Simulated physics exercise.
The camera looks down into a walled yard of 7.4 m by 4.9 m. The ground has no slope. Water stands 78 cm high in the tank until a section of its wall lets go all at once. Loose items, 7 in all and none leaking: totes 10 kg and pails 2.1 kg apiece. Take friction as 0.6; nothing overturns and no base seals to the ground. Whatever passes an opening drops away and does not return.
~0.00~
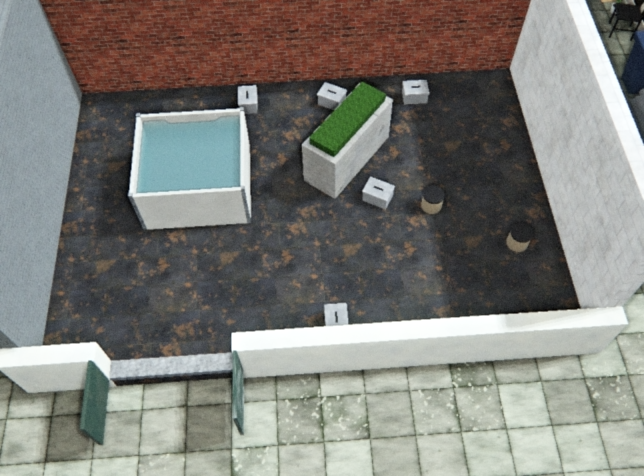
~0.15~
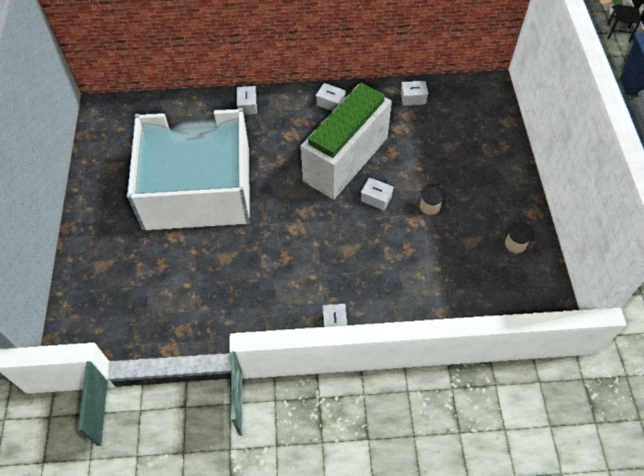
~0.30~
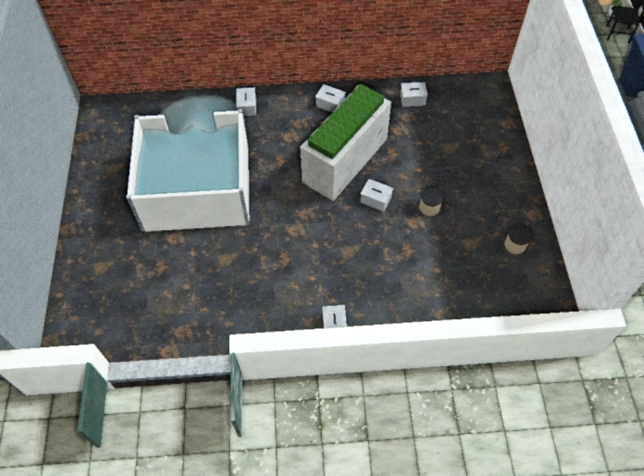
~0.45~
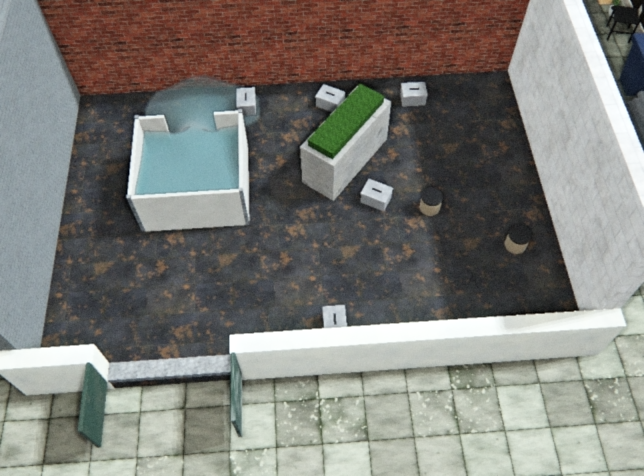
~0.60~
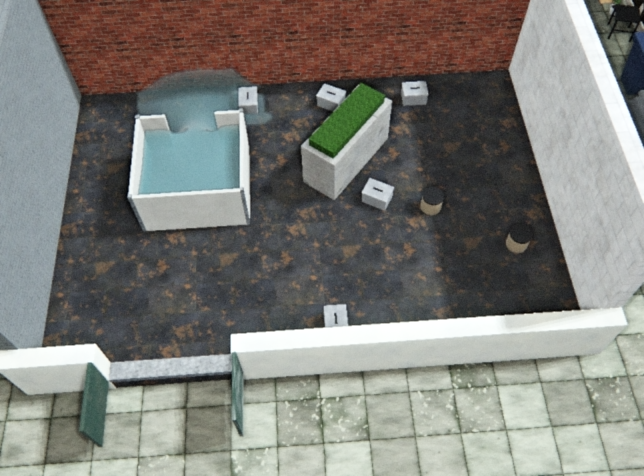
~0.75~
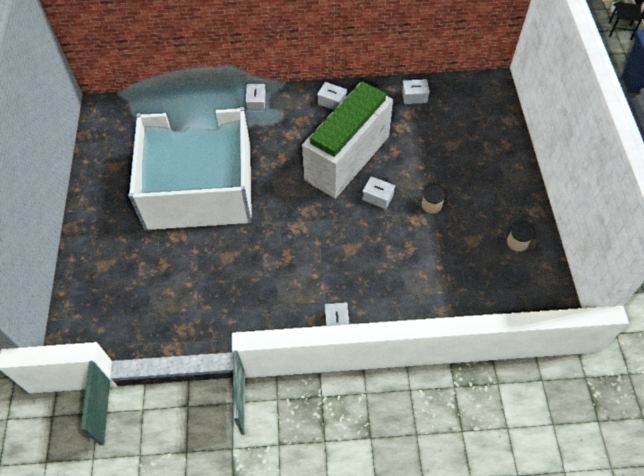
A walled yard with dark, mottled ground and a red brick back wall is seen from high above, the view almost still. A white-walled pool of blue water stands at left, a white planter topped with green near the centre, with five pale boxes and two dark-topped pails around. A gap opens in the pool's back wall, water spreads out behind it, and the nearest box shifts slightly right.
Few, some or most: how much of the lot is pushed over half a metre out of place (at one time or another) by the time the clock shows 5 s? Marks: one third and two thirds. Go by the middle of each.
It is one to two thirds.
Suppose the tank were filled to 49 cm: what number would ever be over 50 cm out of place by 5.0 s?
Then 2.
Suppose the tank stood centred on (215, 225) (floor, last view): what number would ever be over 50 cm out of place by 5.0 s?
Then 3.
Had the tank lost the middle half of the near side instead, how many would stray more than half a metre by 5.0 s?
In that case 1 of them.
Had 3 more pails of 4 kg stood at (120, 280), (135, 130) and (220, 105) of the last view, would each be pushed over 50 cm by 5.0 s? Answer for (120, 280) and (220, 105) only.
In turn: Past it, over.
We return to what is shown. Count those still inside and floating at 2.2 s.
At that moment 1.
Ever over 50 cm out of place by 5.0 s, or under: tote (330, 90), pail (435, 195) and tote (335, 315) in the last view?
In that order: More, short of it, less.
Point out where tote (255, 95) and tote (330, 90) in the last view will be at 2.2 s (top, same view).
Around (334, 123) and (390, 104).
After 1.1 s 1 of 7 are over 50 cm from their spots; 0 afloat.
After 2.2 s 2 of 7 are over 50 cm from their spots; 1 afloat.
After 3.5 s 3 of 7 are over 50 cm from their spots; 0 afloat.
After 5.0 s 3 of 7 are over 50 cm from their spots, and 3 have been at some point; 1 afloat.
